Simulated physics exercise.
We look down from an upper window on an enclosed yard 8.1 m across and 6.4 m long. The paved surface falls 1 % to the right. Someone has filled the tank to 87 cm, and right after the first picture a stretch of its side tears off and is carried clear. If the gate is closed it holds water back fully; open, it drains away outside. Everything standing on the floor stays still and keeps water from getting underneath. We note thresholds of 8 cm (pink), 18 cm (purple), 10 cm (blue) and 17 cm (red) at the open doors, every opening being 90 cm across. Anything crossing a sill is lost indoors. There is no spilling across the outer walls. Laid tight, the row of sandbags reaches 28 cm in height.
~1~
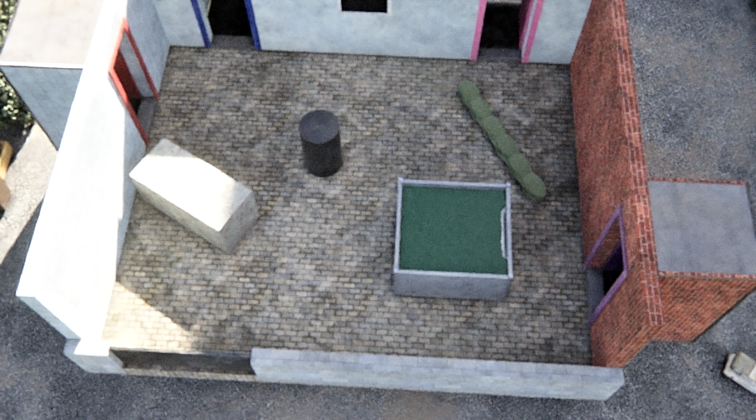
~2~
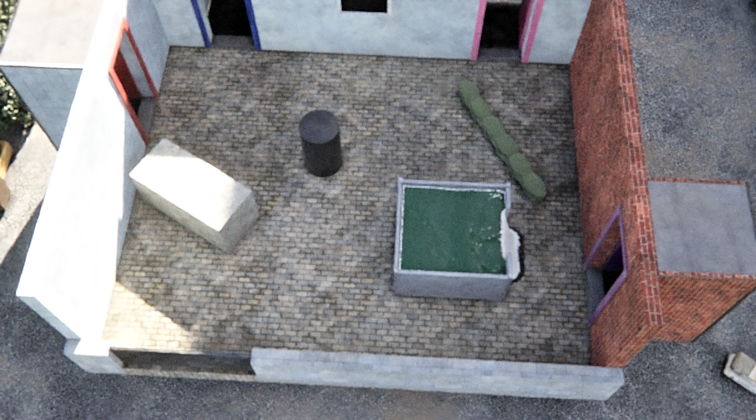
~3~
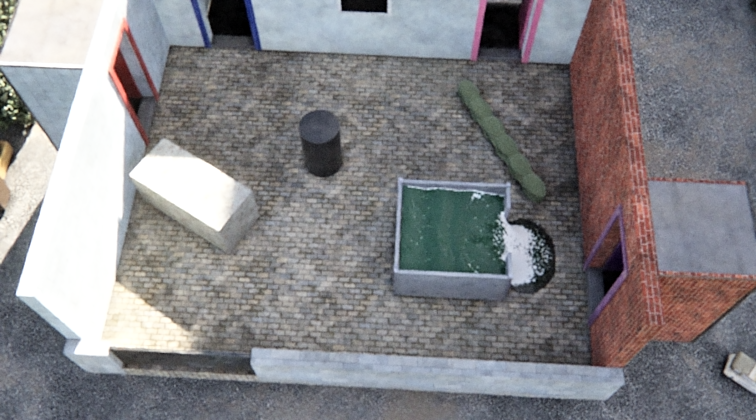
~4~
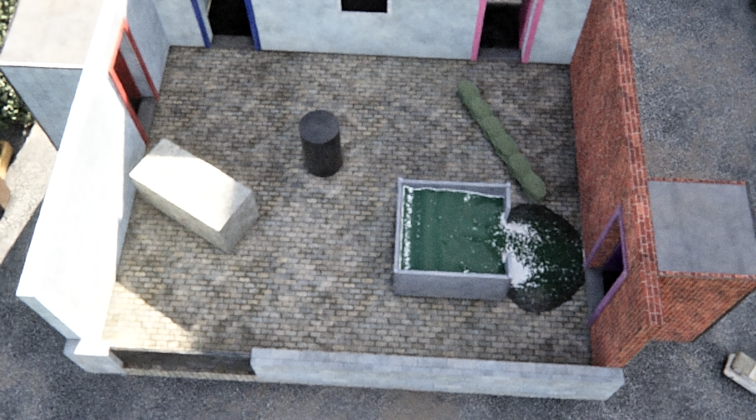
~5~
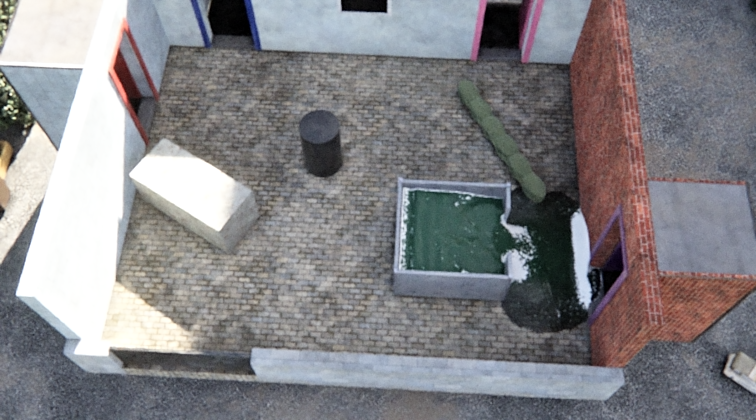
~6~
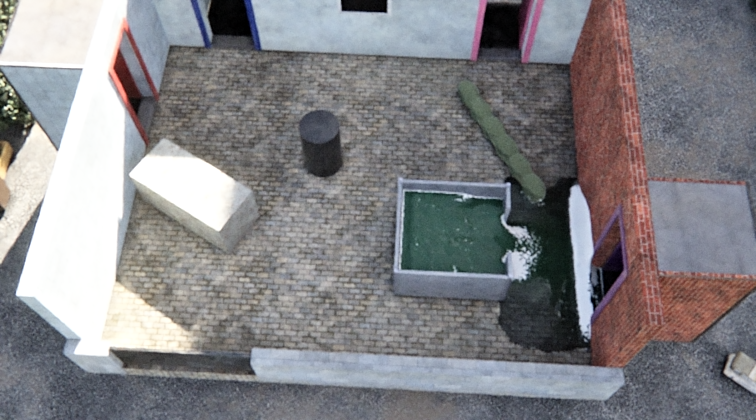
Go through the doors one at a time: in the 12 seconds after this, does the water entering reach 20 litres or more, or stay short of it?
My prediction: The pink door lets in a larger amount than the limit; the purple door lets in a larger amount than the limit; the blue door lets in a smaller amount than the limit; the red door lets in a smaller amount than the limit.
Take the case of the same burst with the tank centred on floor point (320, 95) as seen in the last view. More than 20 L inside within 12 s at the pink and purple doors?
Lab note: Pink door limit exceeded; purple door limit not exceeded.
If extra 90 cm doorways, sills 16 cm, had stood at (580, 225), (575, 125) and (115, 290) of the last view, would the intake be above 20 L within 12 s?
Door 1: Higher; door 2: Lower; door 3: Lower.
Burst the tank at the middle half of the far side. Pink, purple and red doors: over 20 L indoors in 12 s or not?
In that case, pink door: Less than that, purple door: Less than that, red door: Less than that.
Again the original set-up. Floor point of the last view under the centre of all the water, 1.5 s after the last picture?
At roughly (495, 243).
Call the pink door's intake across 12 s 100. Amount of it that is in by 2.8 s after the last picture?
45 percent or so by then.
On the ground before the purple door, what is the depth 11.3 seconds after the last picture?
I'd put it at around 6.0 cm deep.
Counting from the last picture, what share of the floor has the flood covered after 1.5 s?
About 25 per cent.
Then, 0.7 s after the last picture water covers 15 % of the floor and is deepest (51 cm) near (578, 257); pink door not reached, purple door 39 cm at the sill, 75 L in, blue door not reached, red door not reached.
Then, 1.5 s after the last picture water covers 25 % of the floor and is deepest (38 cm) near (586, 369); pink door 16 cm at the sill, 3 L in, purple door 31 cm at the sill, 157 L in, blue door not reached, red door not reached.
Then, 2.8 s after the last picture water covers 40 % of the floor and is deepest (27 cm) near (579, 266); pink door 18 cm at the sill, 55 L in, purple door 23 cm at the sill, 196 L in, blue door not reached, red door not reached.
Then, 6.3 s after the last picture water covers 80 % of the floor and is deepest (14 cm) near (587, 380); pink door 11 cm at the sill, 112 L in, purple door 11 cm at the sill, 207 L in, blue door 2 cm at the sill, 0 L in, red door not reached.
Then, 11.3 s after the last picture water covers 95 % of the floor and is deepest (10 cm) near (576, 229); pink door 8 cm at the sill, 119 L in, purple door 6 cm at the sill, 207 L in, blue door 4 cm at the sill, 0 L in, red door 4 cm at the sill, 0 L in.
